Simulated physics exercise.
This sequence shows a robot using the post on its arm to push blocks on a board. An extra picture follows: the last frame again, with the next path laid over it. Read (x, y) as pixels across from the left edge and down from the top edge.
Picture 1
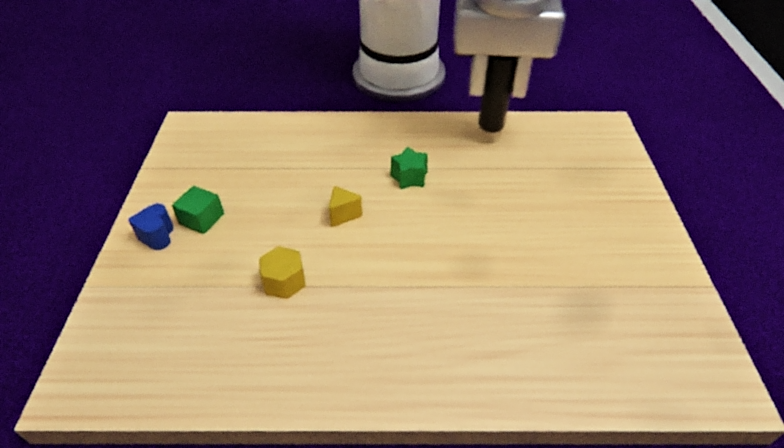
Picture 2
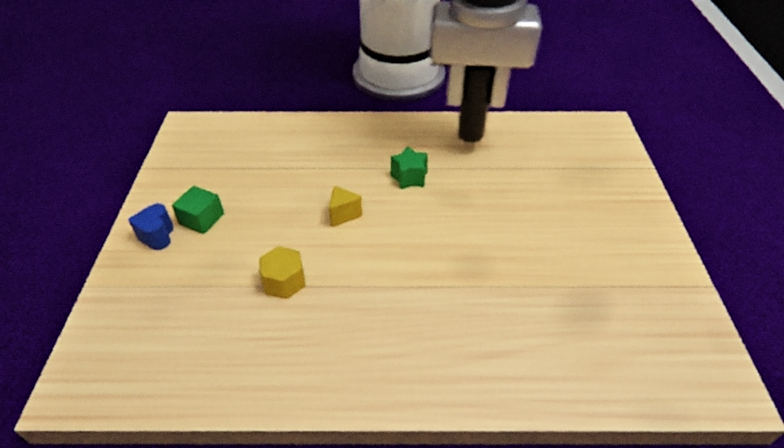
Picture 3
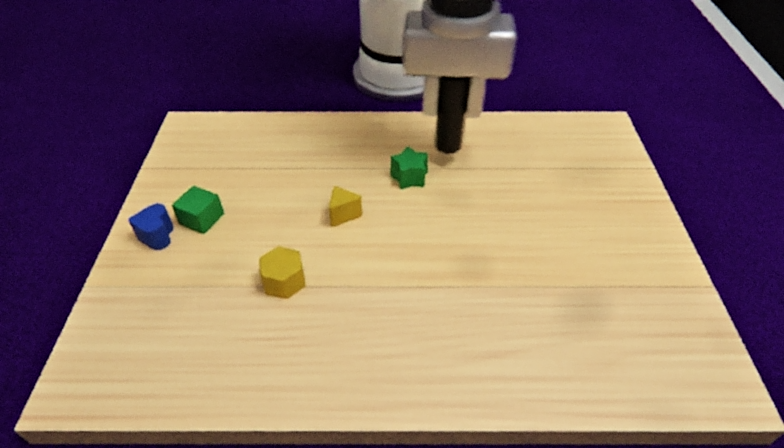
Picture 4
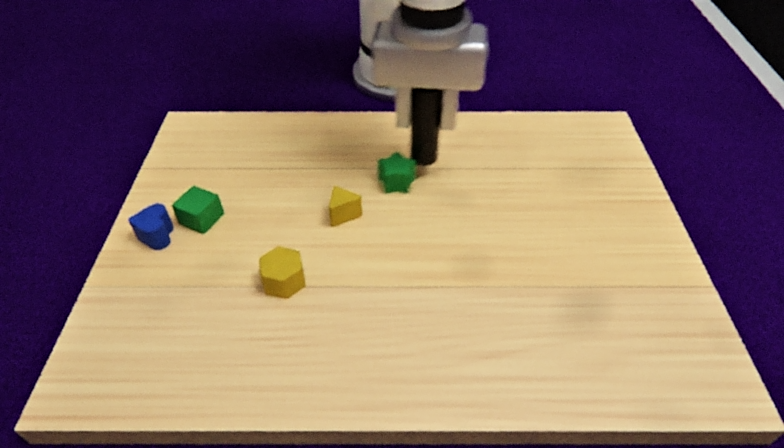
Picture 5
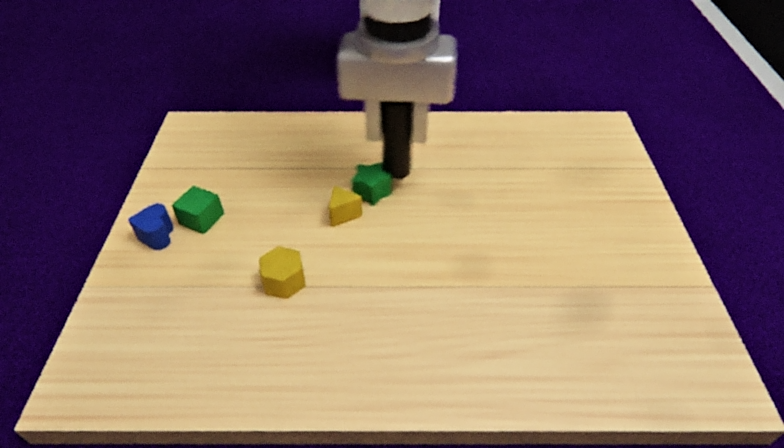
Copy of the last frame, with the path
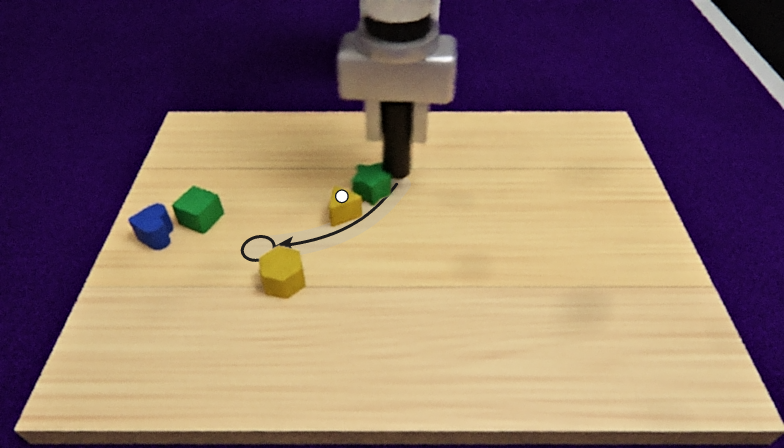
A robot arm moves left and pushes the green star toward the yellow triangle.
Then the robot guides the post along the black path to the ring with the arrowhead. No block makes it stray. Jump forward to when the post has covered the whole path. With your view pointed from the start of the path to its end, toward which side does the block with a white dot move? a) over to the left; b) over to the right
The correct letter is b.
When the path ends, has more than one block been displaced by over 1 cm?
Final answer: Yes.
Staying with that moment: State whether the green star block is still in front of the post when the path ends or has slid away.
Expect to find it next to or behind the post.
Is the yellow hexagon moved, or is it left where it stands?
Stays put.
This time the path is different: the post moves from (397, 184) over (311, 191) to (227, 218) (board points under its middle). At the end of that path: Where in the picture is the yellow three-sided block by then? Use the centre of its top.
Somewhere near (326, 206).
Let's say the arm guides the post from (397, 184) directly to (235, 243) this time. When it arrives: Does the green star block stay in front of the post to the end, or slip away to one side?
When the path is over, you would find the green star block still in front of the post.
Drawn move, from (397, 184) over (366, 216) and (317, 239) to (258, 248); the dot is on the yellow three-sided block.
What follows on the original path. One third of the way, post at (365, 203); yellow three-sided block at (310, 207), turned 30° clockwise; green star block at (335, 195), turned 30° clockwise.
Two thirds of the way, post at (315, 227); yellow three-sided block at (262, 208), turned 65° clockwise; green star block at (292, 206), turned 65° clockwise.
At the end, post at (255, 236); yellow hexagon still; yellow three-sided block at (236, 195), turned 85° clockwise; green star block at (262, 206), turned 120° clockwise.
